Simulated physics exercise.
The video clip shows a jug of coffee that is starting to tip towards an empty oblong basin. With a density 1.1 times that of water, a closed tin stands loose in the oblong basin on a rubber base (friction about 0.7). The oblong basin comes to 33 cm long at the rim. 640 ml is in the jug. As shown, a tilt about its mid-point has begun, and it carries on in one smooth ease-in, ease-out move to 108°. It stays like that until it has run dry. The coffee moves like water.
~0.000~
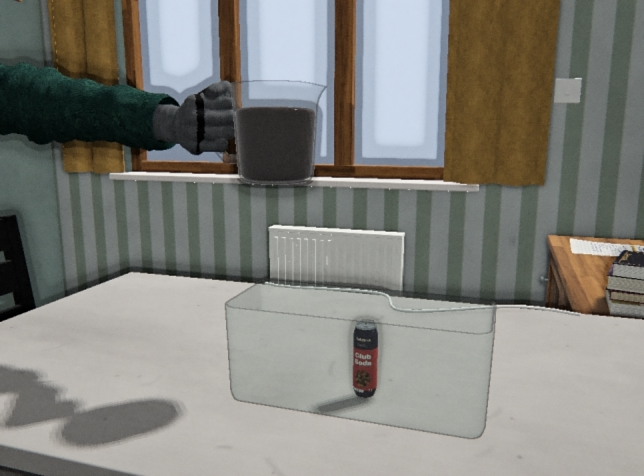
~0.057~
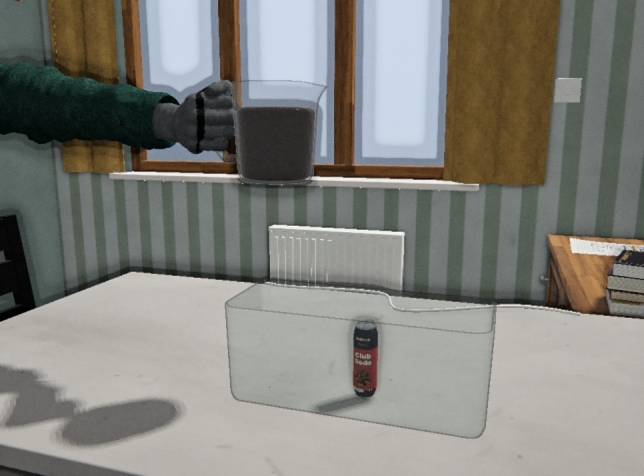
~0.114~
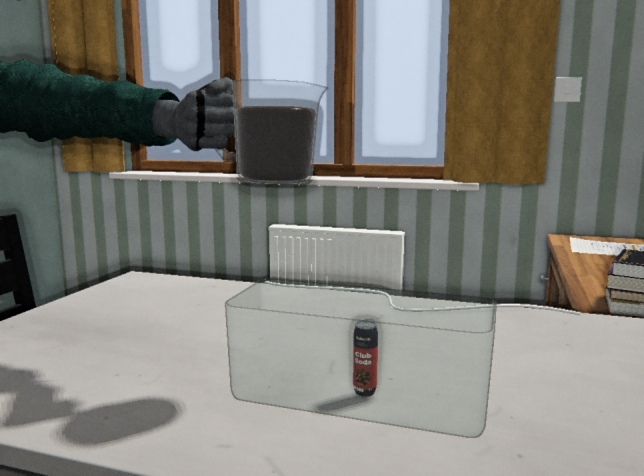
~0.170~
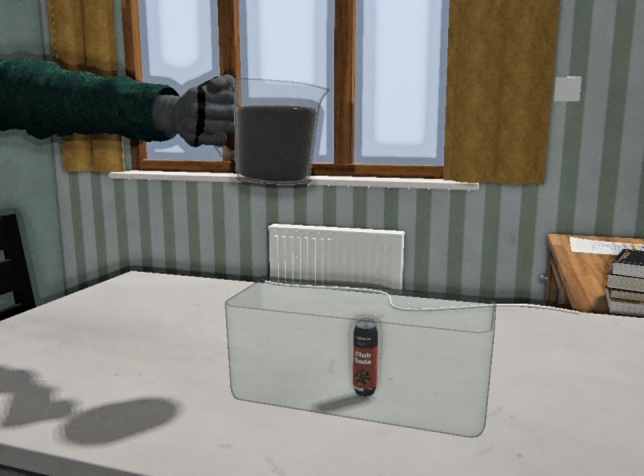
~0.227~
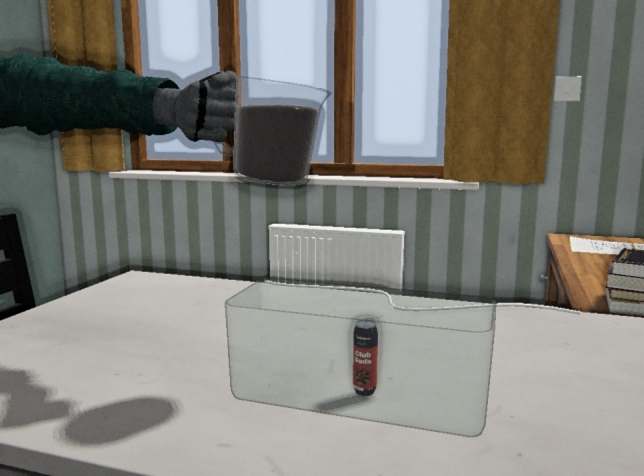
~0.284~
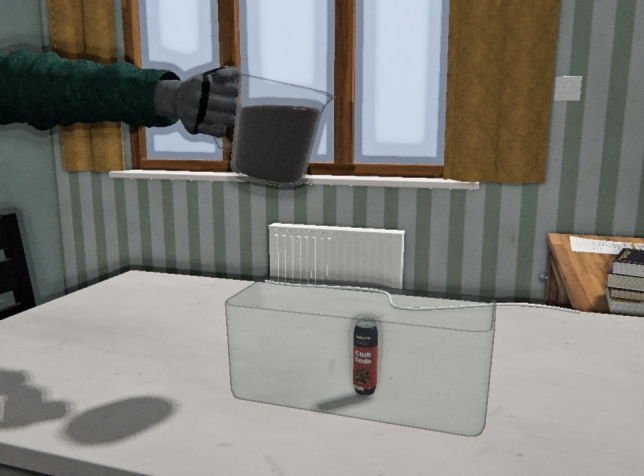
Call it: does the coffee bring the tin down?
Call: Not brought down.
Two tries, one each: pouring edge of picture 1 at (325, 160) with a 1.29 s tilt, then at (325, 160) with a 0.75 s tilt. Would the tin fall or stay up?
The tin overturns the first time and overturns the second time.
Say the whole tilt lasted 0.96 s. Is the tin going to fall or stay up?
Holds steady.
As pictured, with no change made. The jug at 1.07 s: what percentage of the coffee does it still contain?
26 per cent or so.
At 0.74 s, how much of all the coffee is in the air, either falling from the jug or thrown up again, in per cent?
Around 14 in a hundred.
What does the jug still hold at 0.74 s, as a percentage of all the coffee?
86 %.
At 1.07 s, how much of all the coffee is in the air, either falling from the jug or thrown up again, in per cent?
Near 30 per cent, I'd say.
By 0.74 s the tilt is 66° and 85 per cent is still to pour; the tin stands where it began.
By 1.07 s the tilt is 100° and 26 per cent is still to pour; the tin stands where it began.
By 1.41 s the tilt is 108° and 1 per cent is still to pour; the tin stands where it began.
By 1.79 s the tilt is 108° and 0 per cent is still to pour; the tin stands where it began.
At rest the tin stands where it began.
